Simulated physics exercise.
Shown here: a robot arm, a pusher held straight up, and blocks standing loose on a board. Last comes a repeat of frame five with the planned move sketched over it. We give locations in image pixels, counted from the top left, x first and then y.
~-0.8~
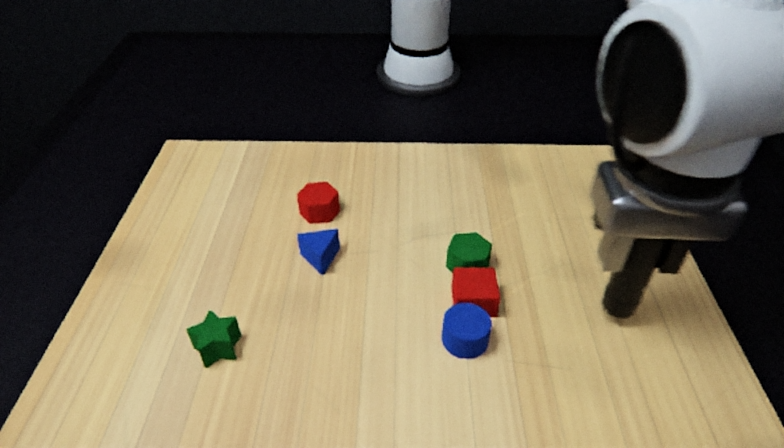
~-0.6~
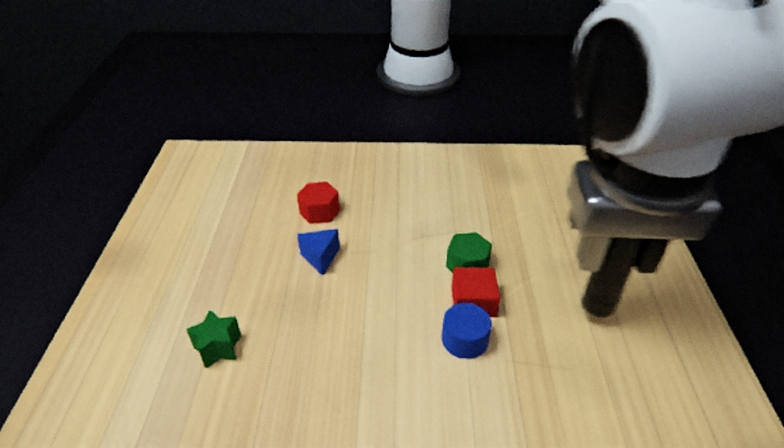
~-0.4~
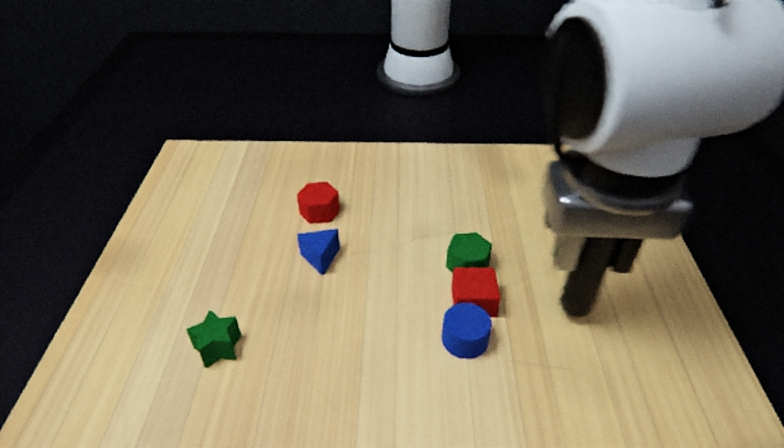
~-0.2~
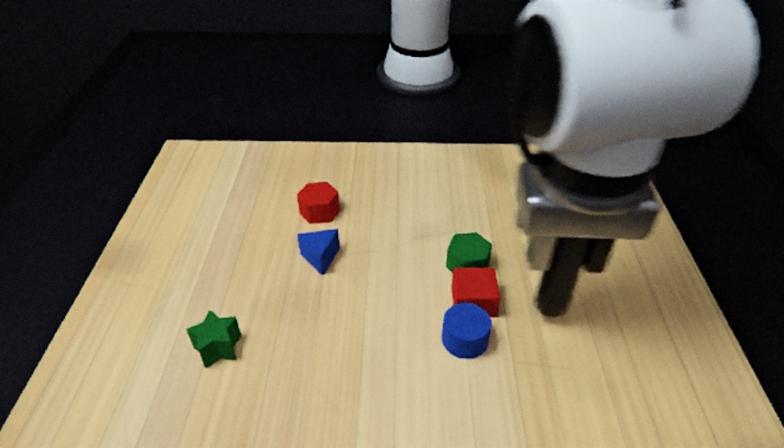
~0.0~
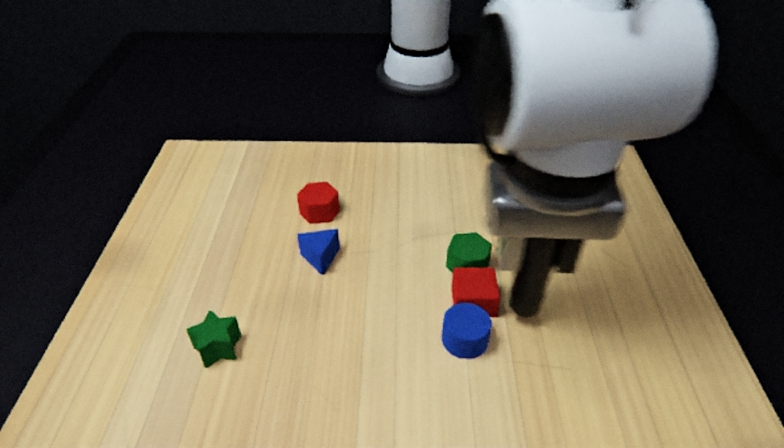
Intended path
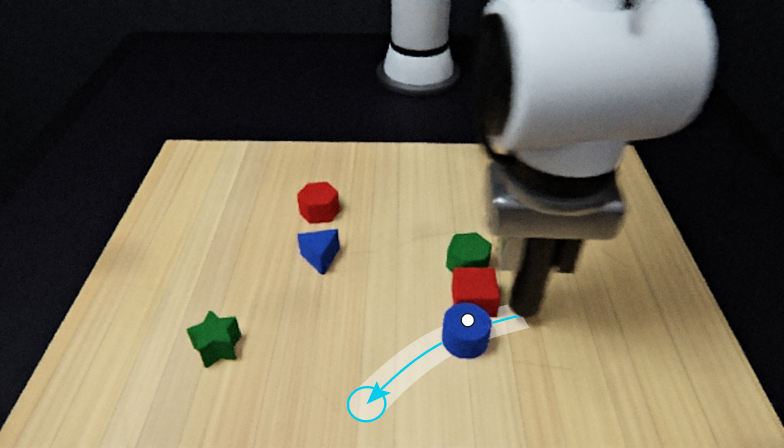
On a wooden board, a robot arm moving its upright pusher left toward a red square block, the scattered blocks staying still.
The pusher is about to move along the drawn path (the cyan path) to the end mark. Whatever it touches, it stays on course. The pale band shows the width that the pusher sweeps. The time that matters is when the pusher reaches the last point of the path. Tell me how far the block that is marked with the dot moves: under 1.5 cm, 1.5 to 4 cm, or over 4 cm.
Long: Over 4 cm.
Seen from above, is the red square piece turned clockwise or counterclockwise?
The twist is clockwise.
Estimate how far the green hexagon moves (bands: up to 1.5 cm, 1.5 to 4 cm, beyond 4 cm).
It is going to finish within 1.5 cm of where it is now.
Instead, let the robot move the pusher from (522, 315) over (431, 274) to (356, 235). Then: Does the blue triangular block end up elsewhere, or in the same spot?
The blue triangular block does not move.
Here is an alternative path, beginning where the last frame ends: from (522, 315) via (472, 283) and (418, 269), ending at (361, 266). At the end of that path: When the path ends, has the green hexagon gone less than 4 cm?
Yes - that is the case.
The drawn path runs from (522, 315) by way of (466, 332) and (414, 361) to (367, 404); the dot is on the blue disc.
The first path, step by step. One third of the way, pusher (466, 323); blue disc (438, 335); red square piece (457, 281), turned 60° clockwise.
Two thirds of the way, pusher (413, 353); blue disc (388, 373); red square piece (456, 281), turned 60° clockwise.
At the end, pusher (366, 395); blue disc (343, 425); green hexagon not moved; red square piece (456, 281), turned 60° clockwise.
